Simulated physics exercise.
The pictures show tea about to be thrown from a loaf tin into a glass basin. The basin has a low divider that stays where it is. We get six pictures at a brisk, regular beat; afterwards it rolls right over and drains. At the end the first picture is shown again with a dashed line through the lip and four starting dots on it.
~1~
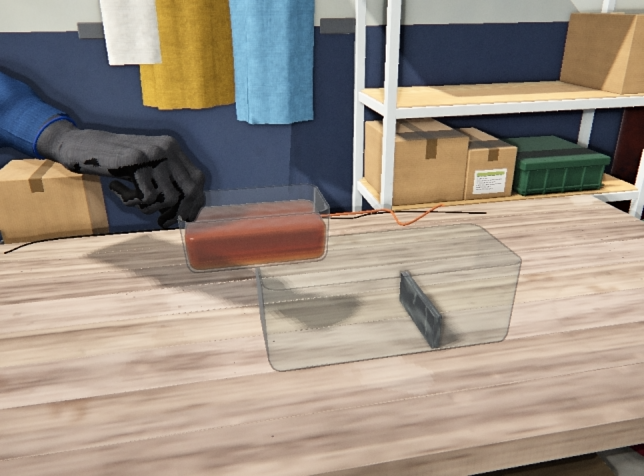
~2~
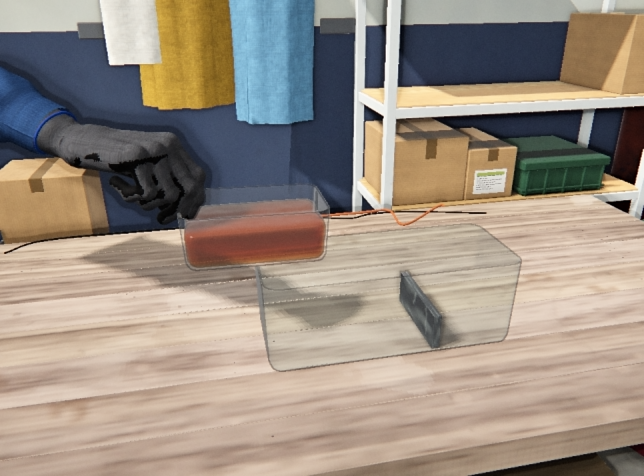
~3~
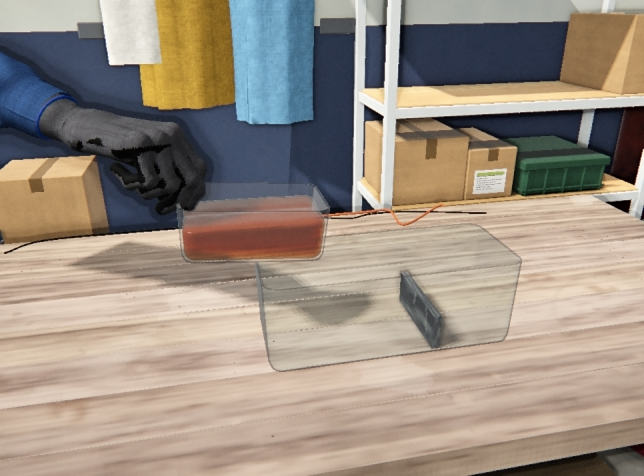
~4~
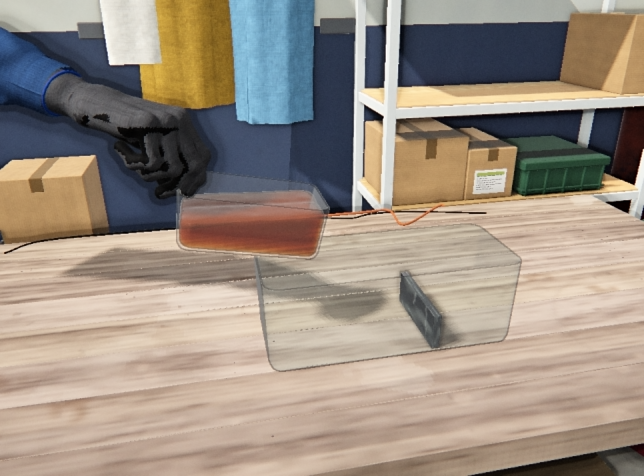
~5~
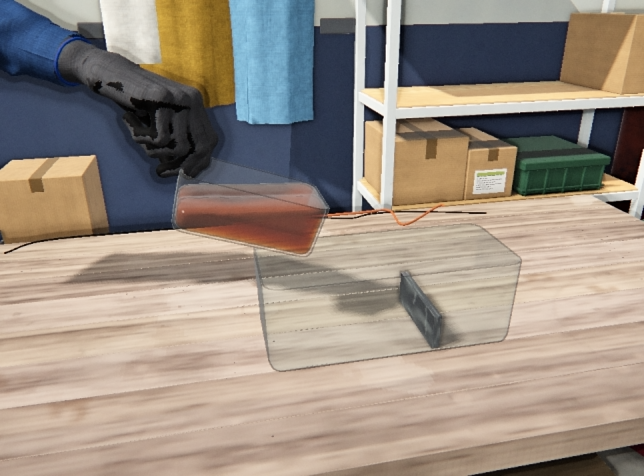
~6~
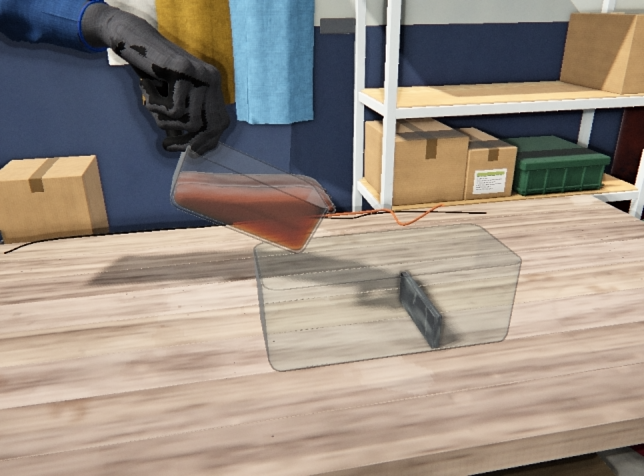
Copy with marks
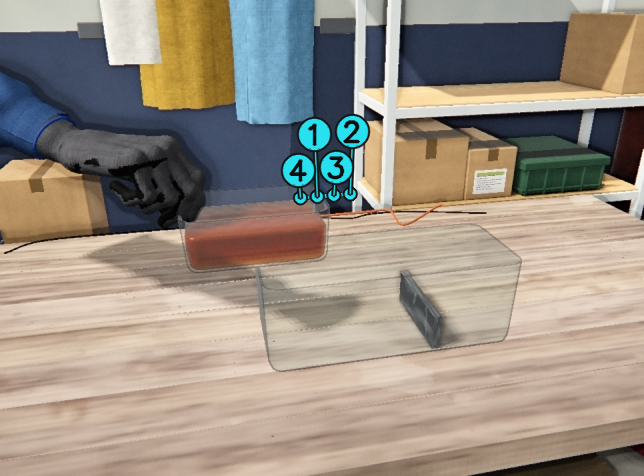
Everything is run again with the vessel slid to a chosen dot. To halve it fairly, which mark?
The answer is dot 2.
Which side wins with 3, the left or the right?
More ends on the left.
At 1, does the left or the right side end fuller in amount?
The left one.
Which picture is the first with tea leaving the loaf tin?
Picture 6.
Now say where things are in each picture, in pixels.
In the first picture, upright, lip at (321, 196); basin from (269, 368) to (505, 336); top of the wall at (420, 292); nothing has left yet.
In the second picture, upright, lip at (321, 196); nothing has left yet.
In the third picture, tipped about 5°, lip at (321, 196); nothing has left yet.
In the fourth picture, tipped about 11°, lip at (321, 196); nothing has left yet.
In the fifth picture, tipped about 19°, lip at (321, 196); nothing has left yet.
In the sixth picture, tipped about 28°, lip at (321, 196); tea is over the lip, down to (324, 202).
On the marked copy, 1 at (317, 196); 2 at (350, 194); 3 at (333, 195); 4 at (300, 197).
With 1, about 86 % ends left of the wall and 6 % right of it; 8 % is lost outside.
With 2, about 48 % ends left of the wall and 46 % right of it; 7 % is lost outside.
With 3, about 75 % ends left of the wall and 18 % right of it; 7 % is lost outside.
With 4, about 88 % ends left of the wall and 5 % right of it; 7 % is lost outside.
